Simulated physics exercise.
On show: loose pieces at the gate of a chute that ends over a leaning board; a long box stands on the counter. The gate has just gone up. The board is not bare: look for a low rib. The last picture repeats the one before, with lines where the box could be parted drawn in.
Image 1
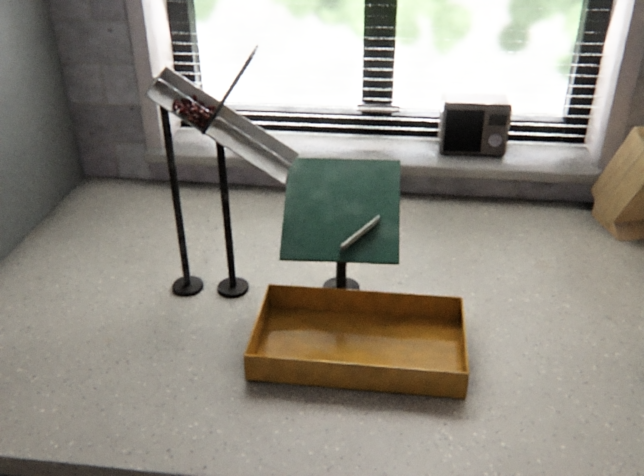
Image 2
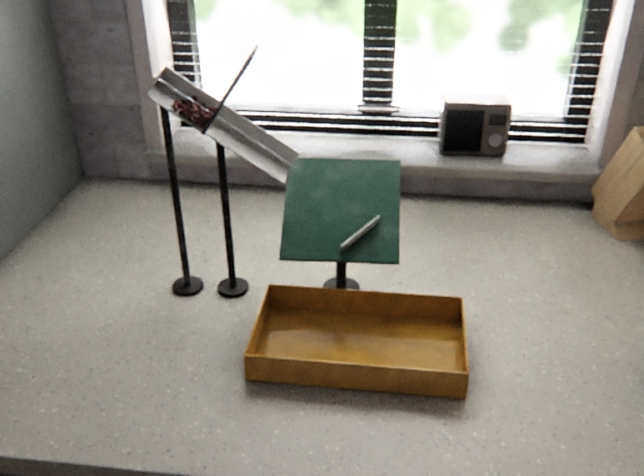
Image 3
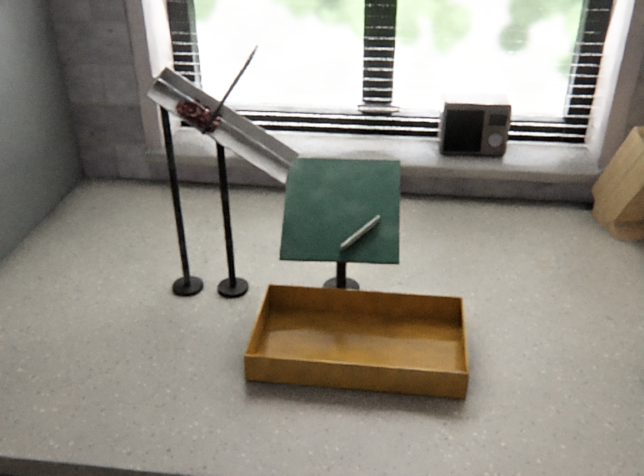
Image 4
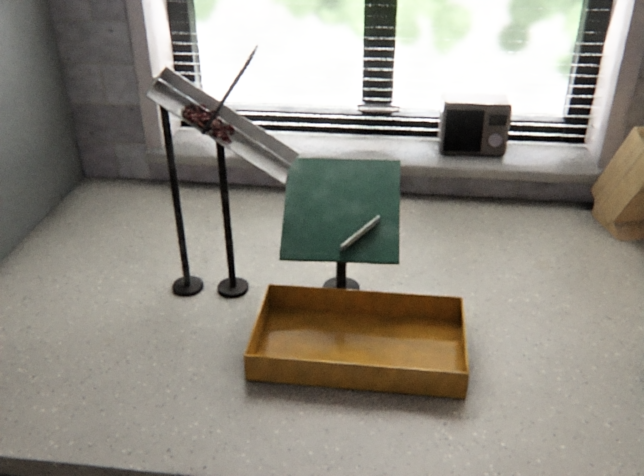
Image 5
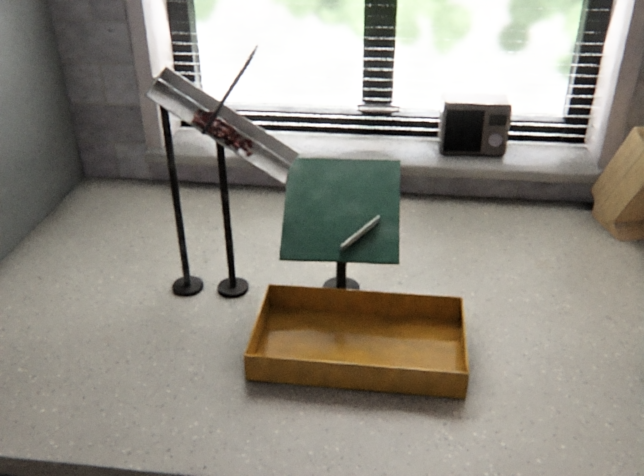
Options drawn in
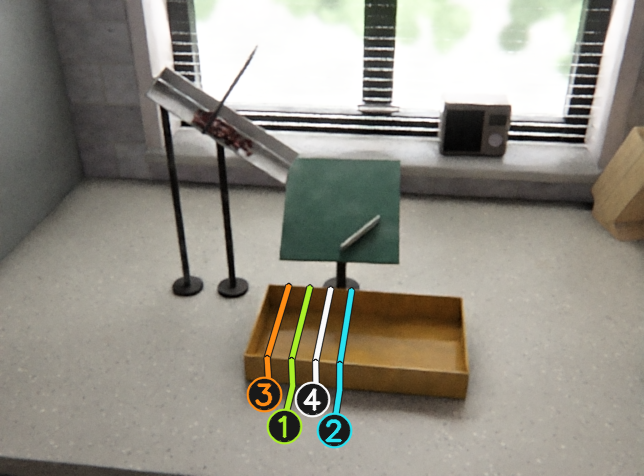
On a counter by a window, small dark red pieces sliding down a sloping grey chute toward a tilted green board.
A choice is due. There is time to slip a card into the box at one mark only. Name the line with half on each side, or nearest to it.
Best: 4.
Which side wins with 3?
More lands on the right.
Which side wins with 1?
Right.
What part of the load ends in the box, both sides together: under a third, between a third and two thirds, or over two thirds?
Over two thirds.
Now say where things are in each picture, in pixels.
The first picture shows load behind the gate near (199, 113), kidney beans; lip of the chute near (286, 177), sloping gently.
The second picture shows middle of the board near (342, 208), tilted fairly steeply; middle of its low edge near (339, 261); of its high edge near (345, 159).
The third picture shows front corners of the box near (244, 355) and (468, 373), empty; front of the load near (219, 121).
The fourth picture shows middle of the load near (212, 122); its front near (230, 141), close to a quarter of the way to the lip; rib from (379, 216) to (341, 246).
The fifth picture shows middle of the load near (224, 129); its front near (249, 154), close to half of the way to the lip.
On the marked copy, line 1 crosses the front rim at (291, 359); line 2 crosses the front rim at (339, 363); line 3 crosses the front rim at (267, 357); line 4 crosses the front rim at (315, 361).
For line 1, of what is caught, only a few on the left of the divider, all but a few on the right.
For line 2, of what is caught, all but a few on the left of the divider, only a few on the right.
For line 3, of what is caught, none at all on the left of the divider, the whole lot on the right.
For line 4, of what is caught, close to half on the left of the divider, close to half on the right.
